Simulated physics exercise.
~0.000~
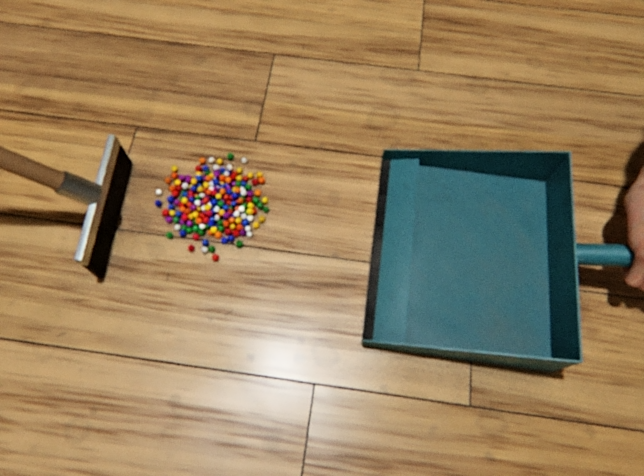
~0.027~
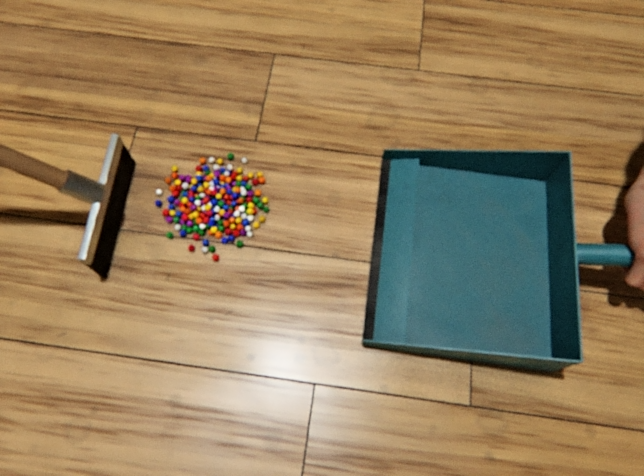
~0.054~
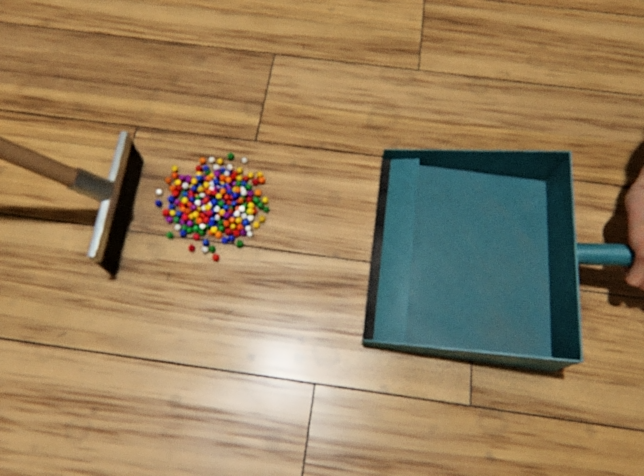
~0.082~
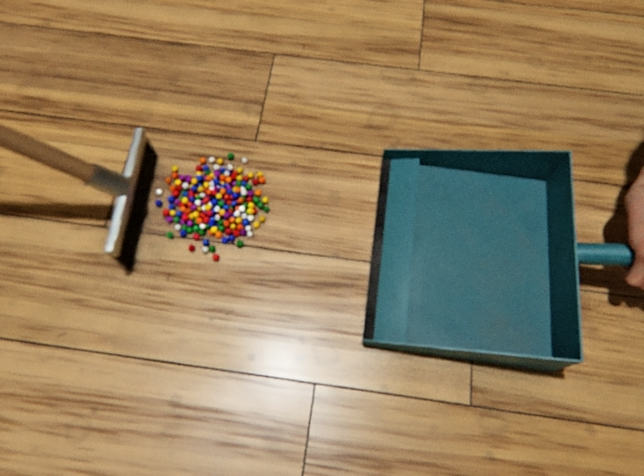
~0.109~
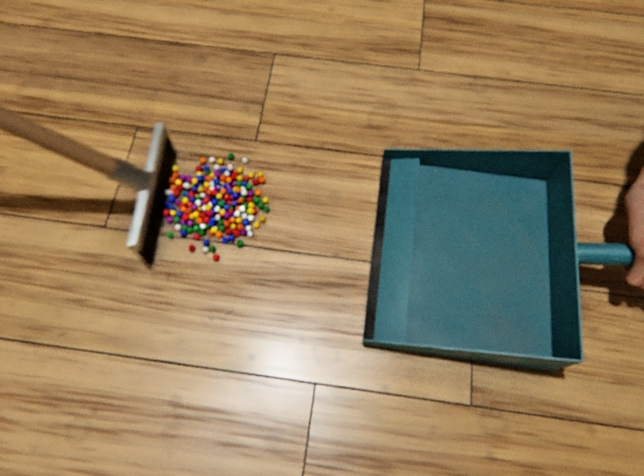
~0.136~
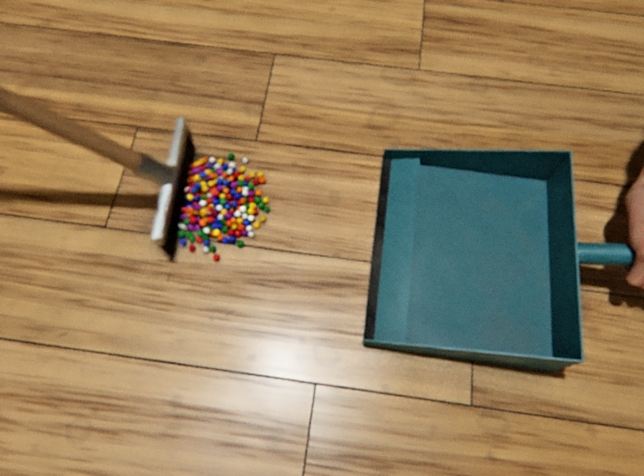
A flat-bladed tool with a wooden handle slides rightward from the left across a floor of light brown wooden planks, seen from above by a still camera. A round scatter of small multicoloured beads lies ahead of it, and a teal dustpan sits at right, its handle held by a partly visible hand. The blade reaches the beads and pushes the near ones together, while the dustpan stays still.
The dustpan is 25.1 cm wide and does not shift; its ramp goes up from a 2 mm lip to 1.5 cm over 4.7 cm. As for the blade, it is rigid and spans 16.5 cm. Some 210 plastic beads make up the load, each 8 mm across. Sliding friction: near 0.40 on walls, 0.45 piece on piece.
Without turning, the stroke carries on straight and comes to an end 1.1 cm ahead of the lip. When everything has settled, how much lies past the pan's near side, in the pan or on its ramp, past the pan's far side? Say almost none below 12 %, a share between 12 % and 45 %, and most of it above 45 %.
Past the pan's near side: Almost none. In the pan or on its ramp: A share. Past the pan's far side: A share.
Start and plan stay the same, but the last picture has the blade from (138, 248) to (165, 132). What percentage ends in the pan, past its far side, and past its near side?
Per cent by place - pan 30, far side 30, near side 0.
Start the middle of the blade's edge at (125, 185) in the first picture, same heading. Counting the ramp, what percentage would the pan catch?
About 10 per cent.
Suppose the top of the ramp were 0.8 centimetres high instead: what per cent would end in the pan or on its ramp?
That would give something like 30 per cent.
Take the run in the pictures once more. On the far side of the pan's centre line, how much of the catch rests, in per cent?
Roughly 100 per cent.
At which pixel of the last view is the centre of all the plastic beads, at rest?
Est. centre at rest: (389, 186) px.
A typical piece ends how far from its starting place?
I'd put it near 24 cm.
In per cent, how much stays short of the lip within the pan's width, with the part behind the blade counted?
About 35 per cent.
Then, at 0.28 s, middle of the blade 12 cm from the lip; 0 % over the lip, far side 10 %, near side 0 %.
After 0.37 s, middle of the blade 4 cm from the lip; 0 % over the lip, far side 25 %, near side 0 %.
After 0.60 s, middle of the blade 2 cm from the lip; 30 % over the lip, far side 30 %, near side 5 %.
At rest (1.8 s), near side 5 %, pan 30 %, far side 30 %, in front of the lip or behind the blade 35 %.
